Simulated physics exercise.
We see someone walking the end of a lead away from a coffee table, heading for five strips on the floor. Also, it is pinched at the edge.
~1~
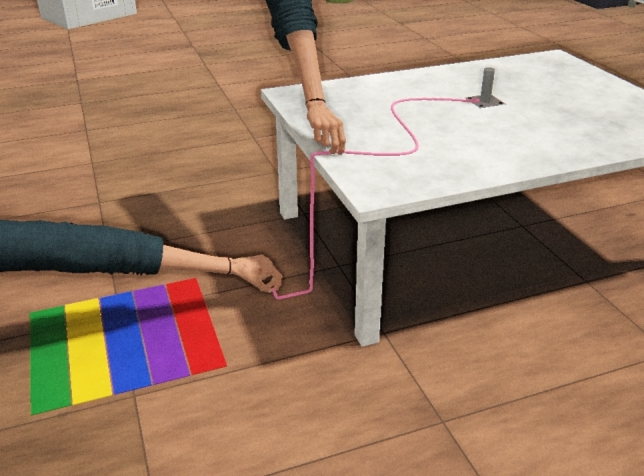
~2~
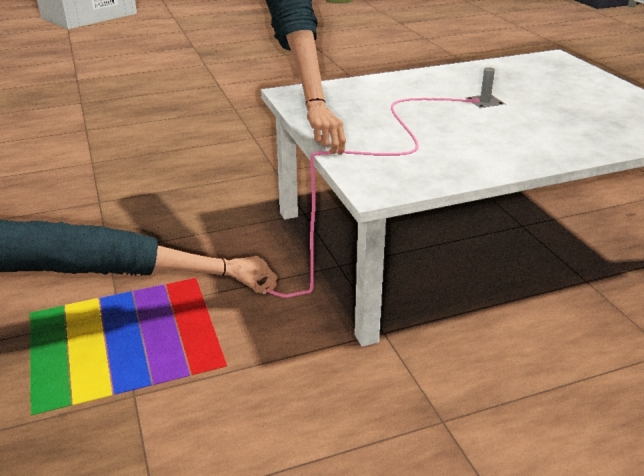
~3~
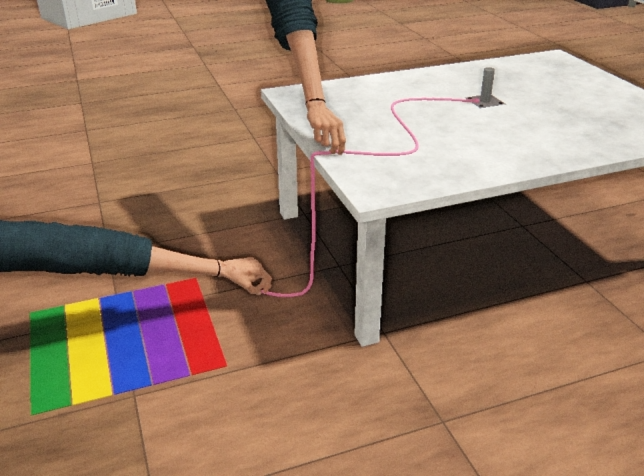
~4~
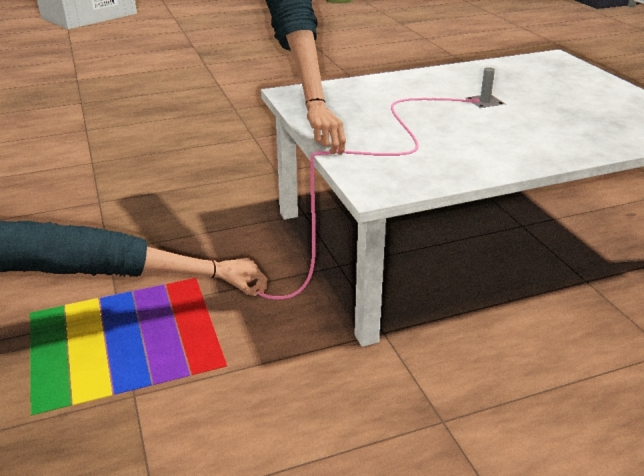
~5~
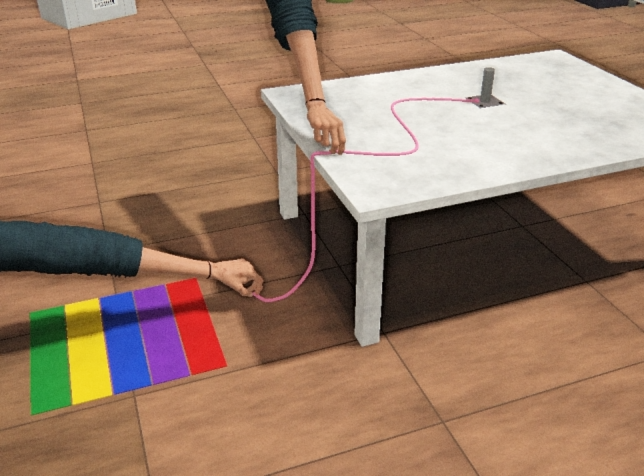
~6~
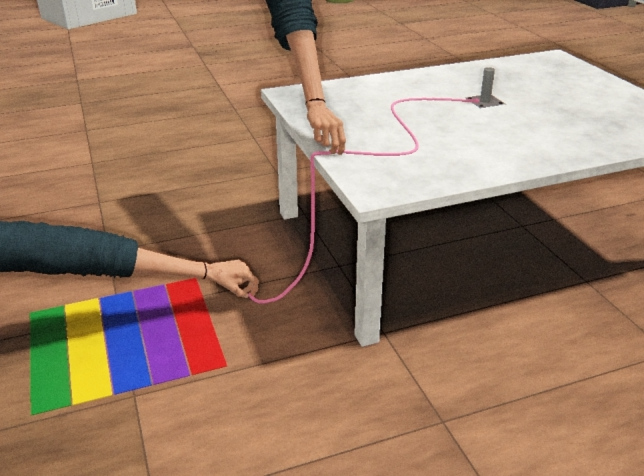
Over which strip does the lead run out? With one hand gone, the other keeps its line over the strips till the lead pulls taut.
Over the green strip.
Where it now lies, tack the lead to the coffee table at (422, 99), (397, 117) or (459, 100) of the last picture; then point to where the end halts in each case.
The places are (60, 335), (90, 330) and (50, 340).
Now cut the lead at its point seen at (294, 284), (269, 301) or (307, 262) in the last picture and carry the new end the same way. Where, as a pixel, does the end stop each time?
The places are (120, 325), (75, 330) and (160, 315).
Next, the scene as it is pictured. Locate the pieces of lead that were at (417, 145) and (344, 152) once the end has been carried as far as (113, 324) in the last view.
Point 1 - (317, 143); point 2 - (293, 213).
A little later, end near (113, 324); over blue.
Next, end near (70, 334); over yellow.
When it is tight, end near (43, 340); over green. It gets as far as the green strip.
